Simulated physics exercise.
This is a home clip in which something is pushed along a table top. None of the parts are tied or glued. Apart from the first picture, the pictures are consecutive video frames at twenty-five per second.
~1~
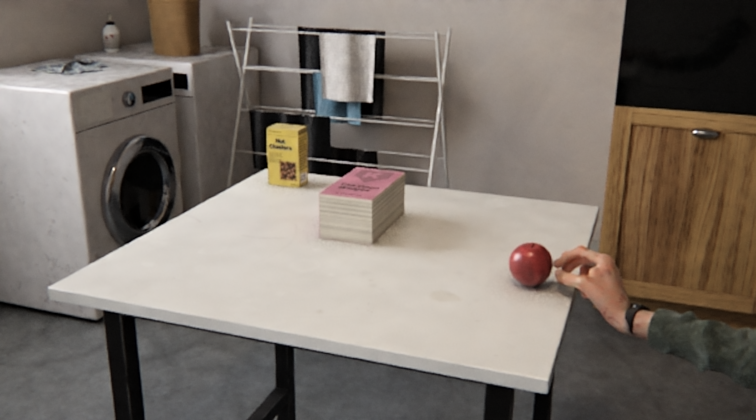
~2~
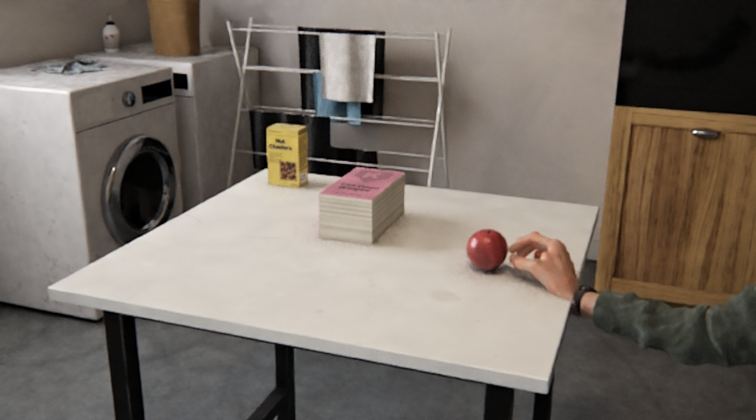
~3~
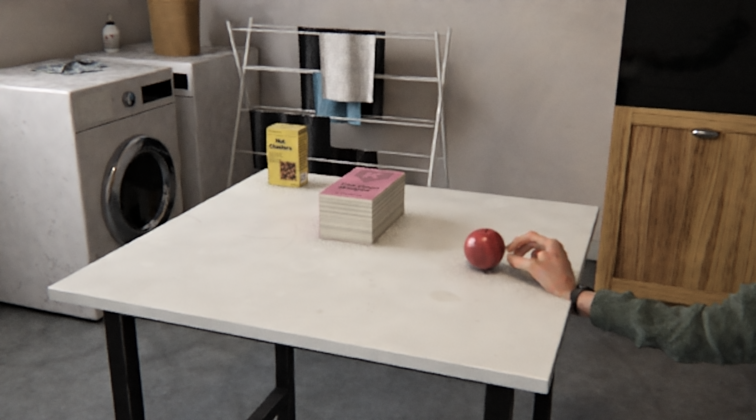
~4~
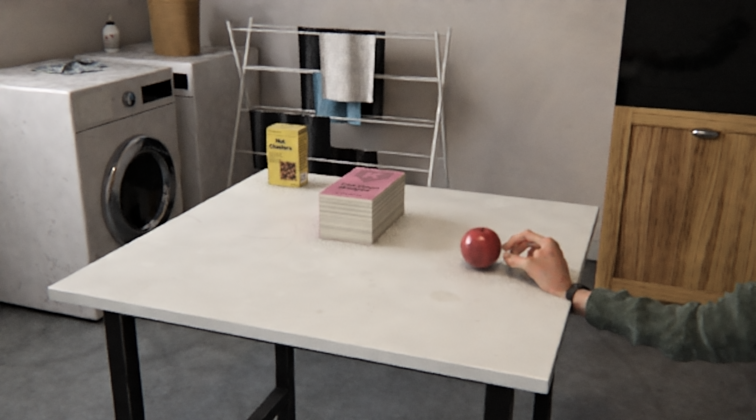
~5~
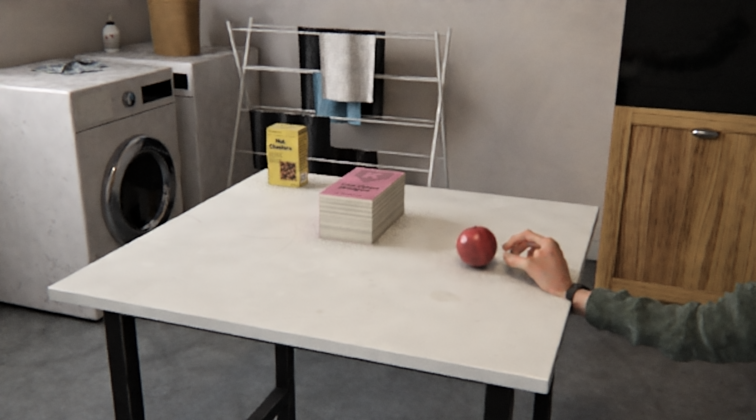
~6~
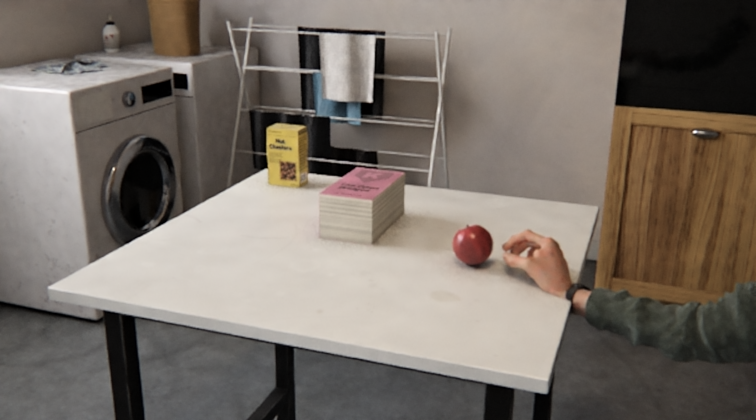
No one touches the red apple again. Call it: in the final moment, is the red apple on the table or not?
It is on the table.
Then, 0.30 s on from there, red apple shifted about its own width near (447, 236).
Then, 0.80 s on from there, red apple shifted well along near (414, 225).
In the end, moved from the start, red apple. At the end, from the last picture's camera, red apple near (404, 220).
